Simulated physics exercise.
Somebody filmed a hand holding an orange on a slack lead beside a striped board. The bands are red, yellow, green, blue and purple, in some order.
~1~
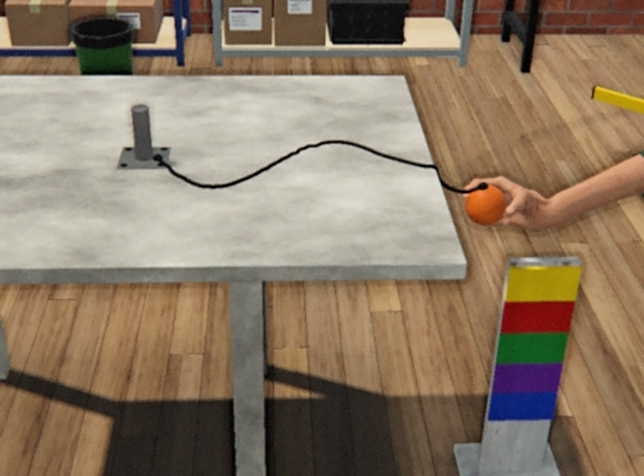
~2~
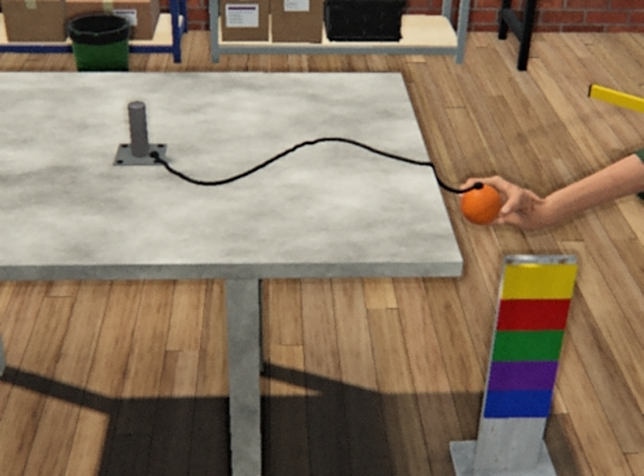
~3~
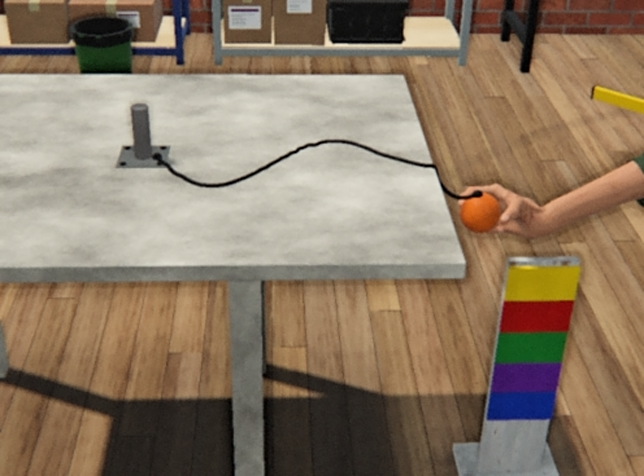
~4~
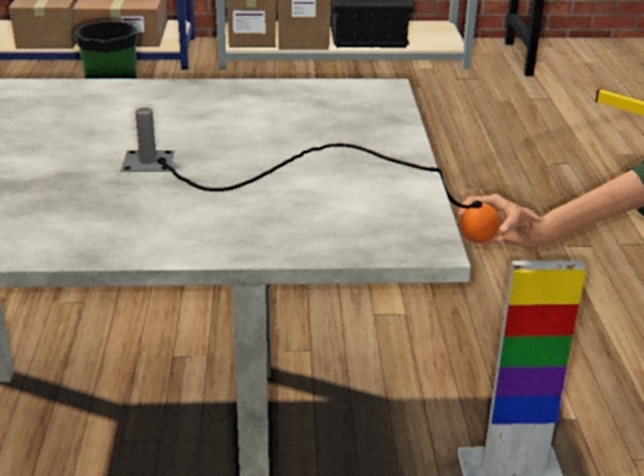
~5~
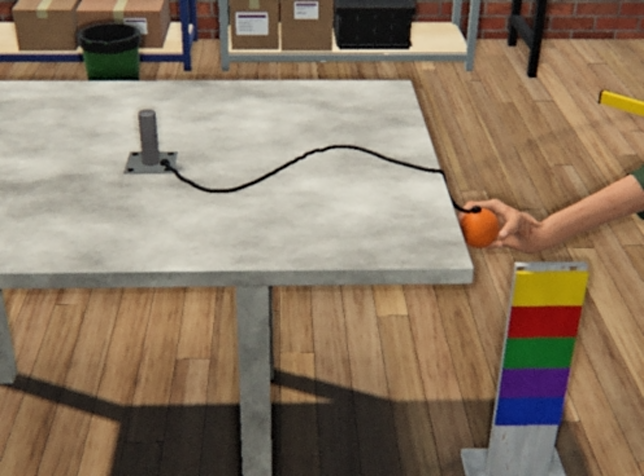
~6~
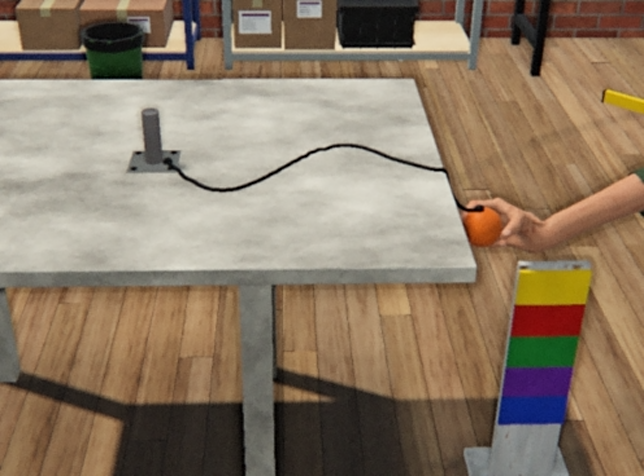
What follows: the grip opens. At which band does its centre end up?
The lead holds its middle at red.
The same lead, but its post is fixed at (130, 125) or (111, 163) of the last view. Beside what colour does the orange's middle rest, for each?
One after the other, yellow; yellow.
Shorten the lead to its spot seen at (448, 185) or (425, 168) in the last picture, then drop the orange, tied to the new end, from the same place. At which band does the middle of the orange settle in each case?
In that order: Yellow; no band.
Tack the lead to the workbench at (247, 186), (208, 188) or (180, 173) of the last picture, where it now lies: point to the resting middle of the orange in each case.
About (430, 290), (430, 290) and (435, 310).
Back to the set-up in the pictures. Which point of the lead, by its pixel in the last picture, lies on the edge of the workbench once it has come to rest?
The one at (367, 149).
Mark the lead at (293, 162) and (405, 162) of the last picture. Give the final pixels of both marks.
At (349, 166), then (443, 215).
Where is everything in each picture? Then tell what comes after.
In the first frame, orange (486, 206); yellow (543, 286); red (538, 318); green (533, 349); purple (528, 379); blue (523, 408).
In the second frame, orange (481, 205); lead through (170, 170) (233, 180) (288, 152) (348, 141) (416, 163).
In the third frame, orange (480, 213).
In the fourth frame, orange (480, 223); lead through (178, 176) (240, 186) (295, 158) (355, 147) (423, 168).
In the fifth frame, orange (479, 228).
In the sixth frame, orange (482, 228); lead through (184, 176) (246, 186) (301, 158) (361, 147) (429, 169).
Soon after, orange near (414, 318); level with red.
After that, orange near (446, 321); level with red.
In the end, orange near (440, 321); level with red. At red.
